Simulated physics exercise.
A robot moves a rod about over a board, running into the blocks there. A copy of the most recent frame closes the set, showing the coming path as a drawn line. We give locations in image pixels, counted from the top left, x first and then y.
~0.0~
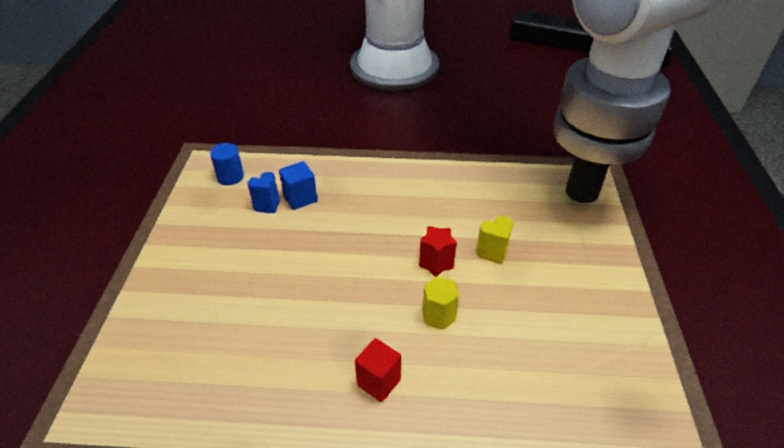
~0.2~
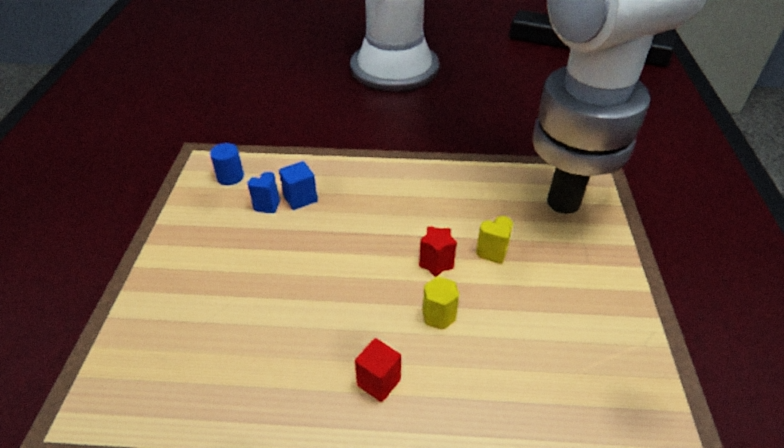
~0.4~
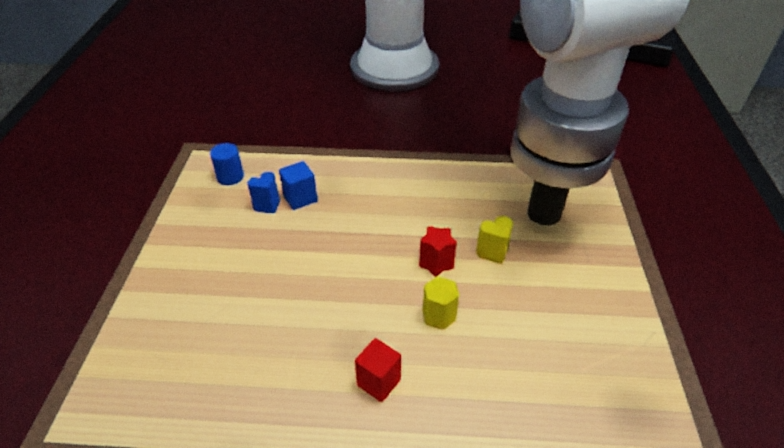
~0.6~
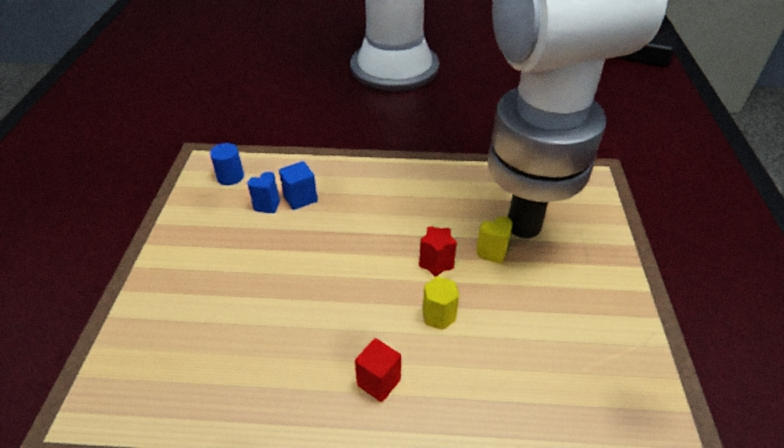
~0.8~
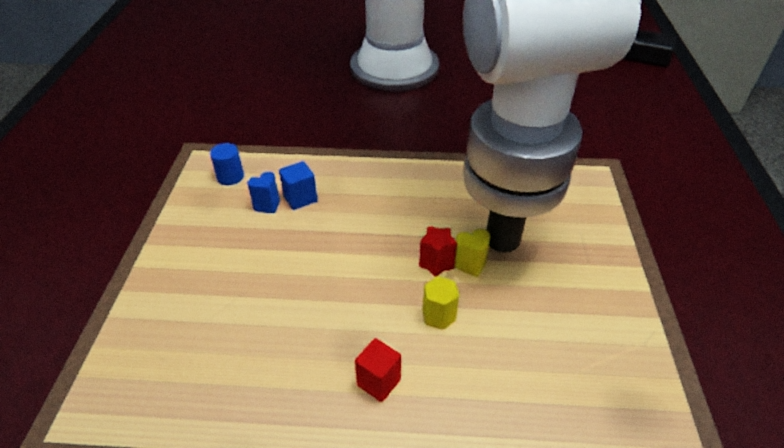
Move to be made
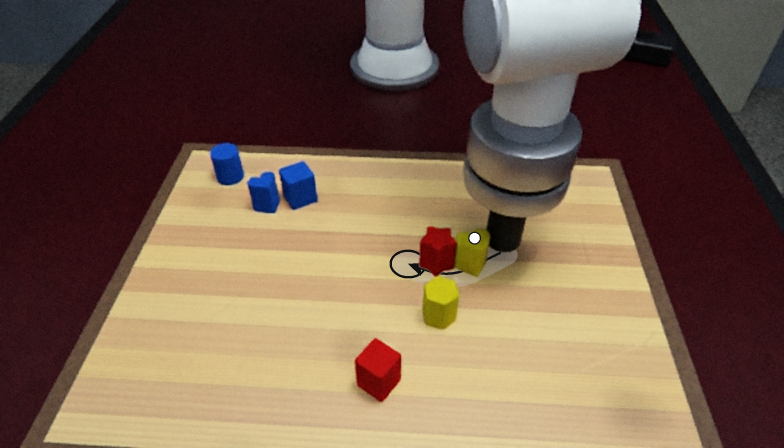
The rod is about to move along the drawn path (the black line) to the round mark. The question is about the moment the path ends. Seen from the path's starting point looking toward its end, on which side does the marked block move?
Leftward.
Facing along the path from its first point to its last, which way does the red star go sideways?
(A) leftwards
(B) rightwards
The answer is B.
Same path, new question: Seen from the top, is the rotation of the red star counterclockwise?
No - that is not the case.
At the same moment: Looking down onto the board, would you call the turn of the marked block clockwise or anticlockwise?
From above, it turns counterclockwise.
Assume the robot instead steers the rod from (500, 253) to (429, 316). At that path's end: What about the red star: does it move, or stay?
My prediction: It moves.
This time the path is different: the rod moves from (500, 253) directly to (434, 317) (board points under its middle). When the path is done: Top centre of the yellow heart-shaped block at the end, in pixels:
Answer: (405, 277).
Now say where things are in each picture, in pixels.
In the first picture, tip of the rod at (582, 193), middles of tops, red star at (439, 237), yellow six-sided block at (442, 290), yellow heart-shaped block at (498, 226).
In the second picture, rod at (563, 203), nothing pushed.
In the third picture, rod at (544, 214), nothing pushed.
In the fourth picture, rod at (524, 226), nothing pushed.
In the fifth picture, rod at (503, 240), red star at (439, 237), yellow six-sided block at (442, 290), yellow heart-shaped block at (475, 238).
The line goes from (500, 253) by way of (473, 267) and (441, 273) to (408, 264); the dot is on the yellow heart-shaped block.
On the path given first. One third of the way, rod at (473, 254); red star at (423, 241), turned 70° clockwise; yellow heart-shaped block at (446, 256), turned 15° anticlockwise.
Two thirds of the way, rod at (441, 260); red star at (409, 240), turned 95° clockwise; yellow heart-shaped block at (422, 268), turned 55° anticlockwise.
At the end, rod at (409, 251); red star at (378, 233), turned 95° clockwise; yellow six-sided block unmoved; yellow heart-shaped block at (413, 265), turned 90° anticlockwise.
